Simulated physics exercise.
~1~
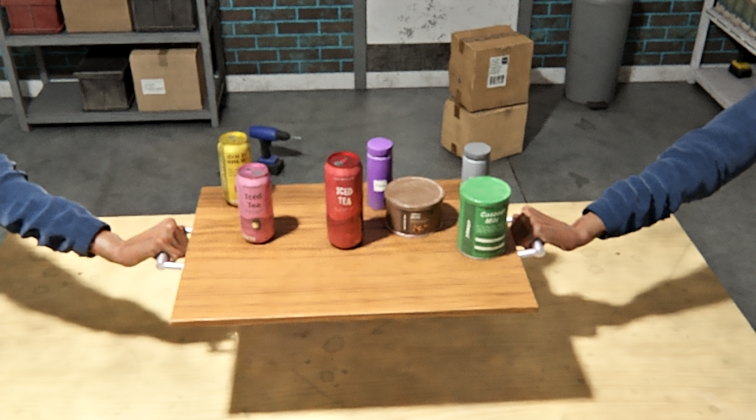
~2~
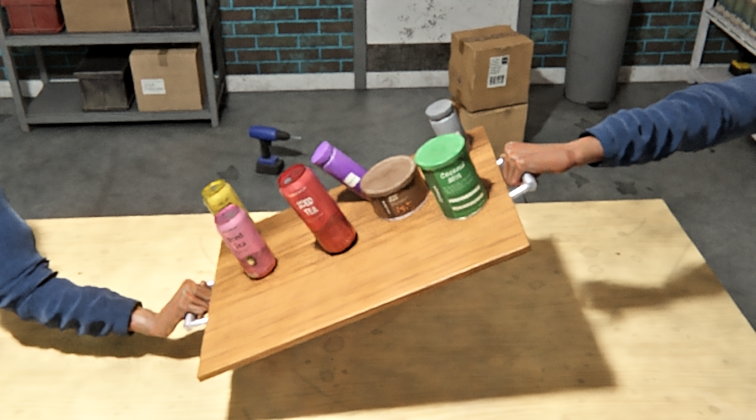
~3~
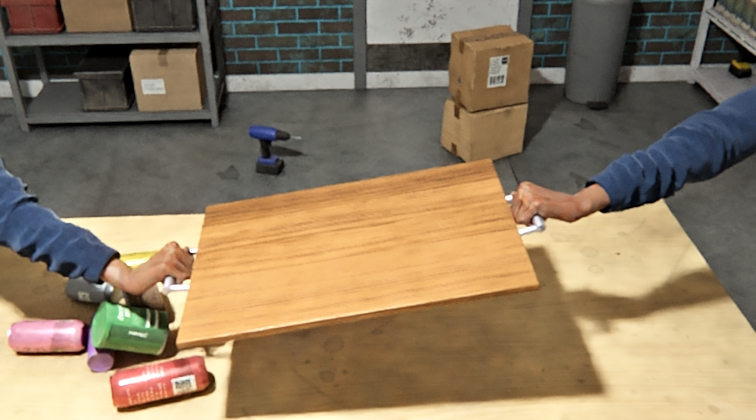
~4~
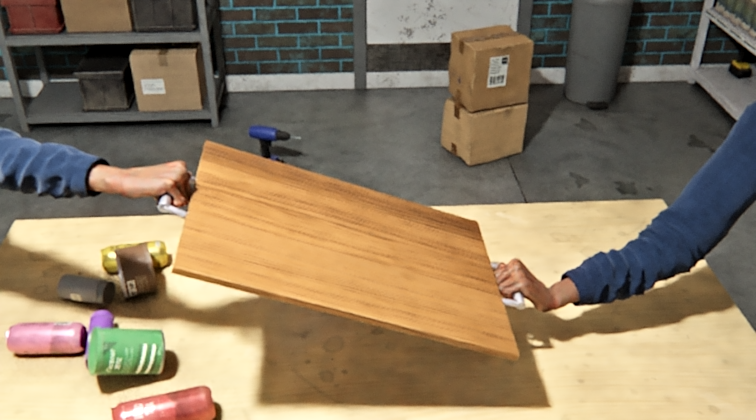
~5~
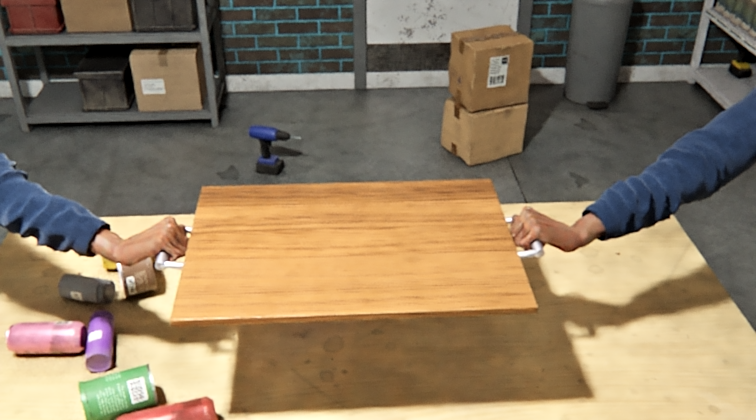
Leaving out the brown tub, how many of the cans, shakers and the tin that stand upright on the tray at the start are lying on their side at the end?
Six of them end up on their side, namely the pink, red and yellow cans, the purple and grey shakers, and the green tin.
